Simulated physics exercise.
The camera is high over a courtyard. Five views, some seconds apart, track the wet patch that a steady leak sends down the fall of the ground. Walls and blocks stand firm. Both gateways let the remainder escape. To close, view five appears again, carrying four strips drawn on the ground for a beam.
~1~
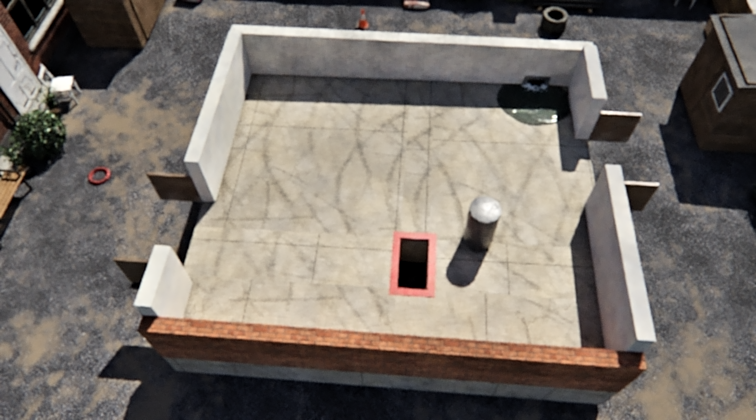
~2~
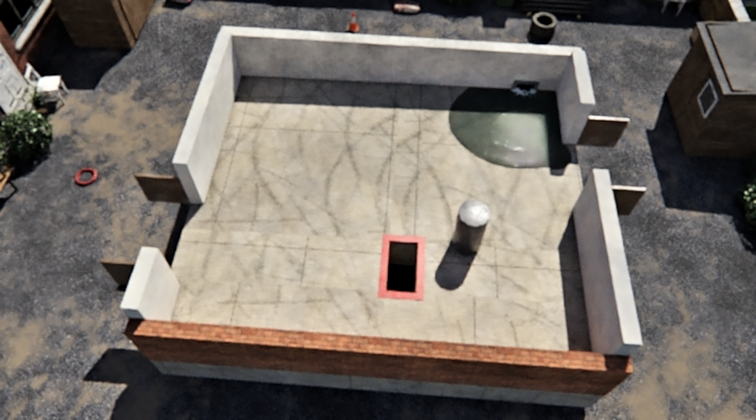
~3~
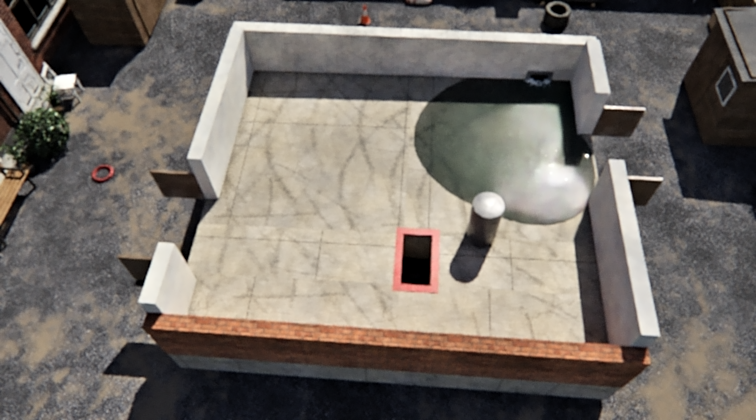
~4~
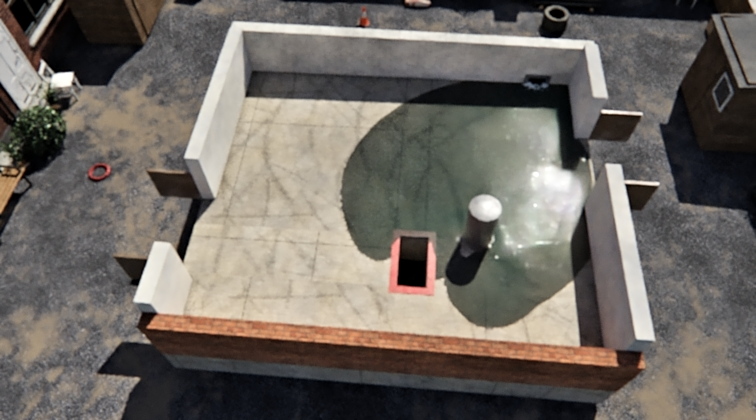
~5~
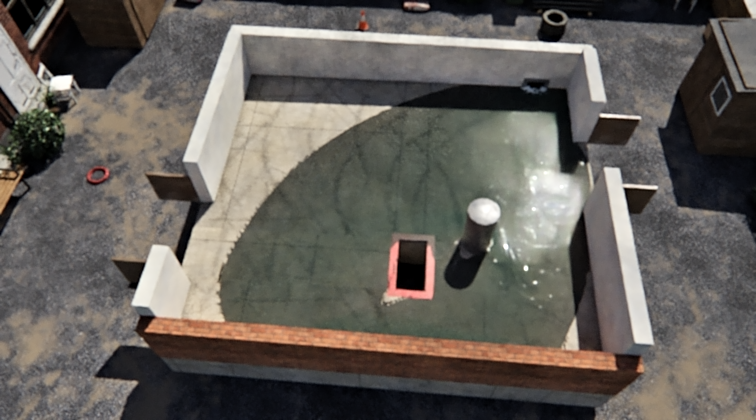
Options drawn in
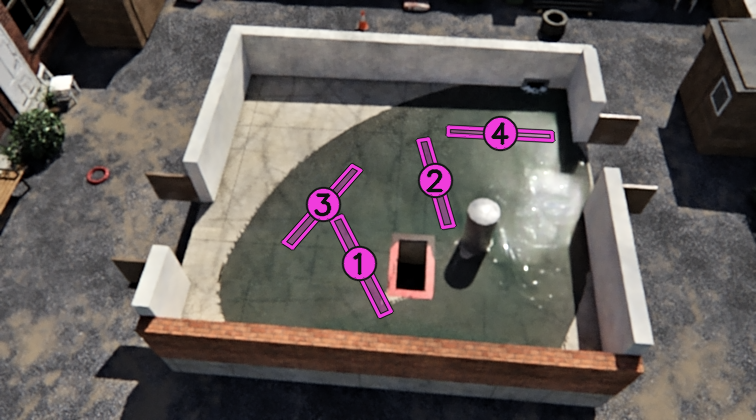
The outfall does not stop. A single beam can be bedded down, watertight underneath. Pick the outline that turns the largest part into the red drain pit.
Position 1.
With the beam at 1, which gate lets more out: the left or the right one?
The left one.
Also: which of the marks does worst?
Position 4.
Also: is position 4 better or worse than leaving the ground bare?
It is worse.
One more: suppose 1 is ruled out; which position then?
3.
In magenta, 1 from (336, 218) to (385, 313); 2 from (423, 139) to (448, 226); 3 from (287, 245) to (356, 167); 4 from (448, 131) to (552, 136).
For position 1, about 40 % of the stream goes into the red drain pit, about 60 % out by the gates.
For position 2, about 18 % of the stream goes into the red drain pit, about 81 % out by the gates.
For position 3, about 25 % of the stream goes into the red drain pit, about 75 % out by the gates.
For position 4, about 7 % of the stream goes into the red drain pit, about 91 % out by the gates.
